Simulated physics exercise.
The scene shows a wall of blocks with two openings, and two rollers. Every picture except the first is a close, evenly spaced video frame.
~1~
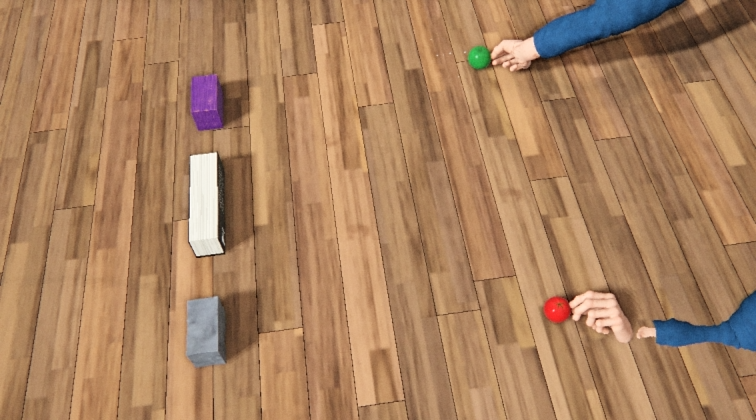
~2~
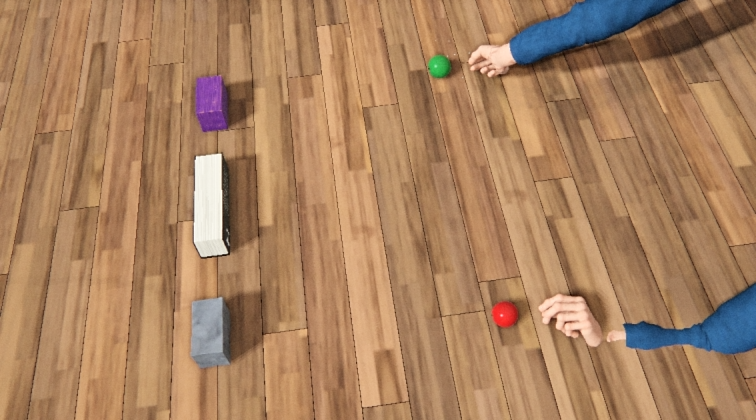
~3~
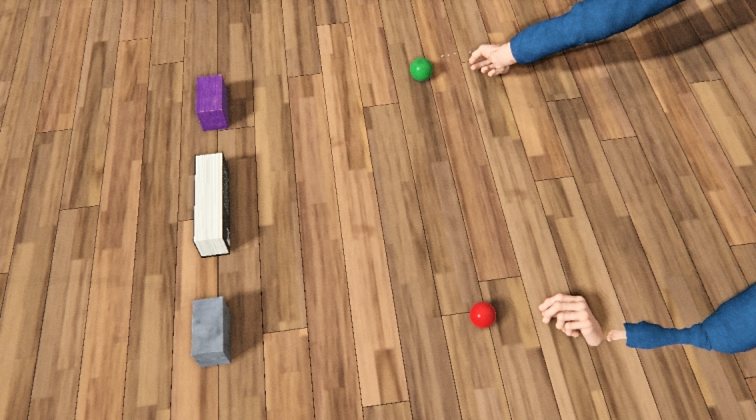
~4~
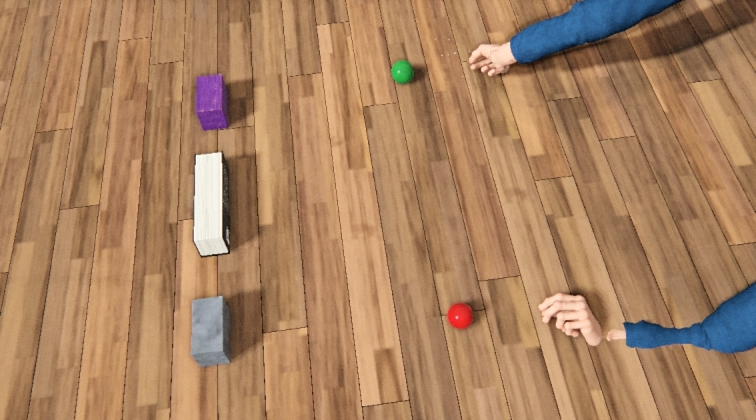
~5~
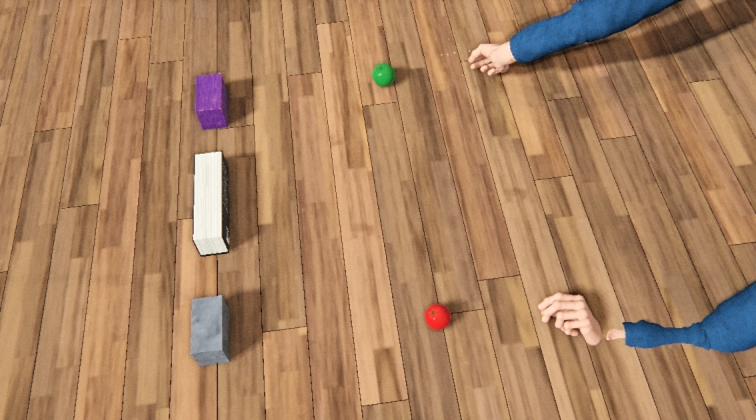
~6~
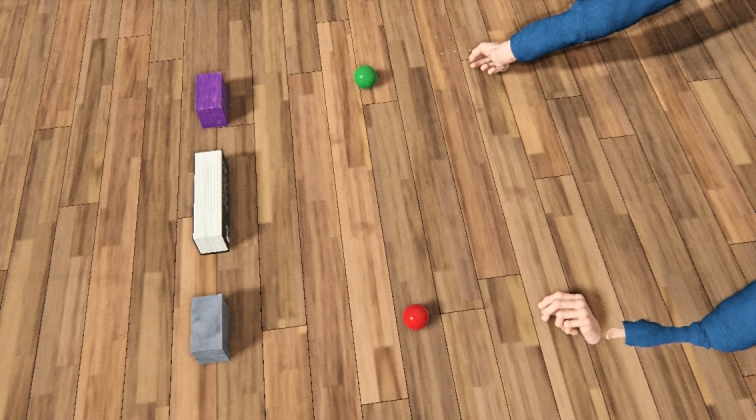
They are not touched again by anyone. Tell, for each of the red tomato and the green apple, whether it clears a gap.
Clears a gap - red tomato: No, green apple: No.
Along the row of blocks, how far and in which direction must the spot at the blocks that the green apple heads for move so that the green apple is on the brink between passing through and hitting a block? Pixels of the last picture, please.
Down, by 24 pixels.
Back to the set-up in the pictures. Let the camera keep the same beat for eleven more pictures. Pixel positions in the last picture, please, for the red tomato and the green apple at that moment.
Expect the red tomato at about (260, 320), with the green apple at about (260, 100).
Then, 0.22 s on from there, red tomato heading on near (297, 324); green apple heading on near (263, 95).
Then, 0.66 s on from there, red tomato coming back near (275, 313); green apple coming back near (276, 103).
Then, 1.16 s on from there, red tomato coming back near (309, 298); green apple coming back near (311, 108).
In the end, the red tomato bounces off; the green apple bounces off.
